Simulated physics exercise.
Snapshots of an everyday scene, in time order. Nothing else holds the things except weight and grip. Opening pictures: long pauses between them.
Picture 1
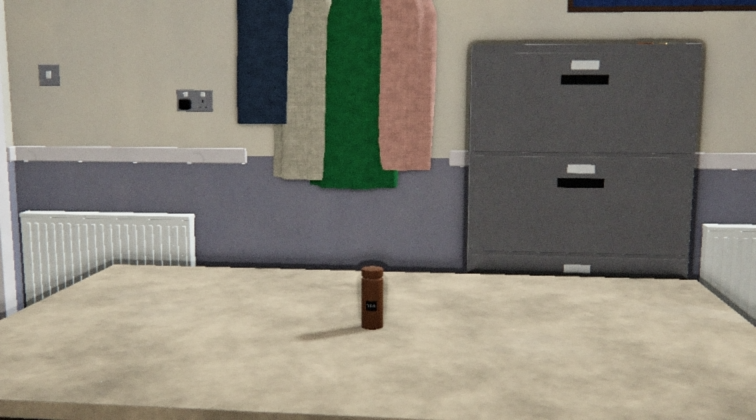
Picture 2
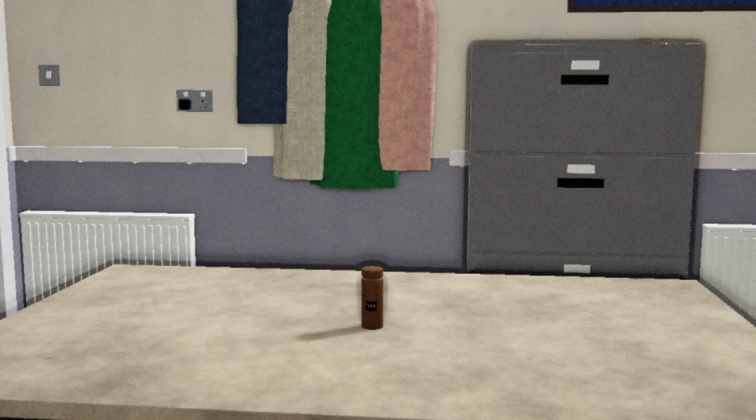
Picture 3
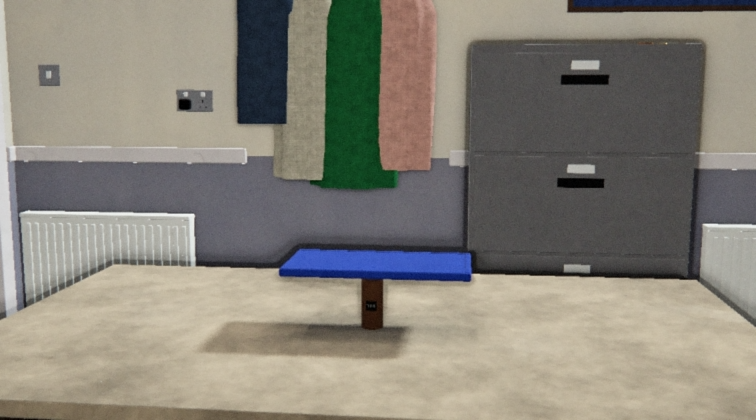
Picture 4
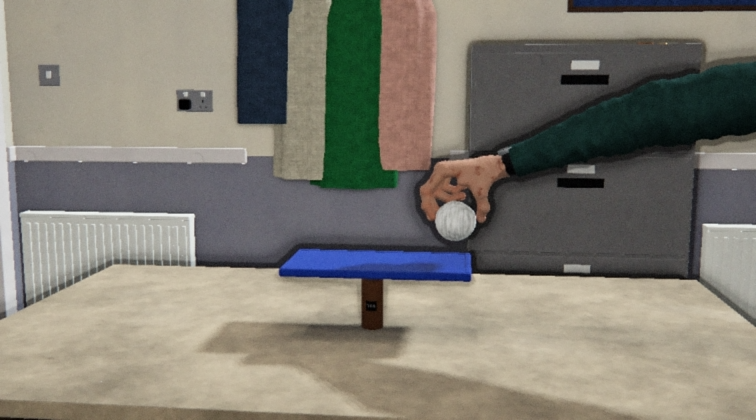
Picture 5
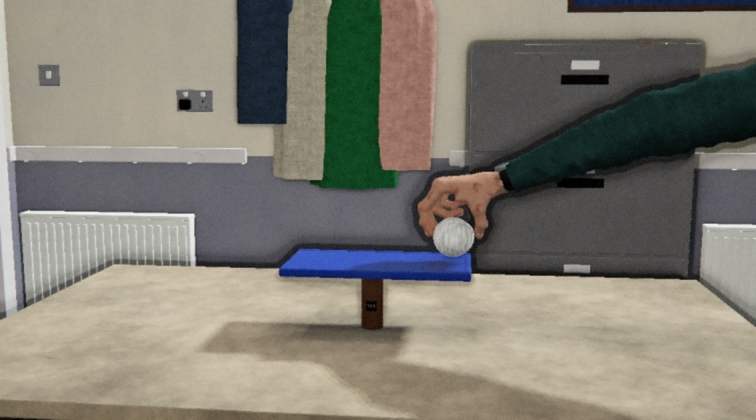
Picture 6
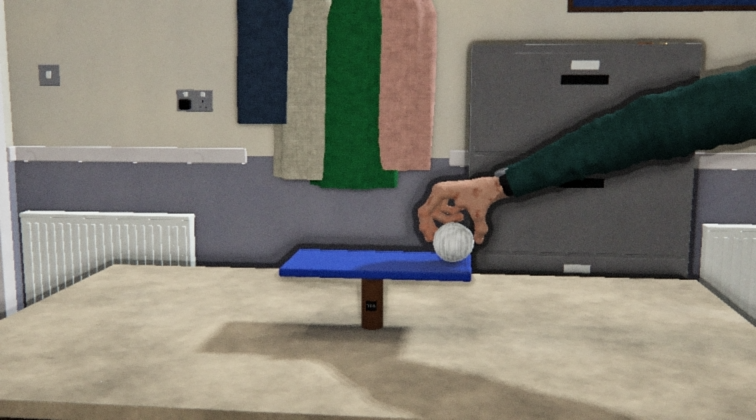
On a pale tabletop, a brown shaker stands alone, then a flat blue board appears across its top. A hand in a green sleeve lowers a white onion onto the board's right end and keeps hold of it.
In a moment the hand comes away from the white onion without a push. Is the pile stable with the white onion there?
Comes down.
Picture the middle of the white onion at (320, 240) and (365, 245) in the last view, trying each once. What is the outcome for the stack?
Case A: It caves in; case B: It survives.
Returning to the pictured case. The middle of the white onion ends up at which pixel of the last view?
Around (484, 311).
Then, 0.30 s after the last picture, white onion now fallen; blue lid tipped 48° from how it was.
Then, 0.50 s after the last picture, blue lid tipped 40° from how it was.
At rest, fallen, white onion; tipped over in the stack, blue lid; brown shaker in place. Seen from the same camera at the end, white onion near (483, 311). The stack gives way.
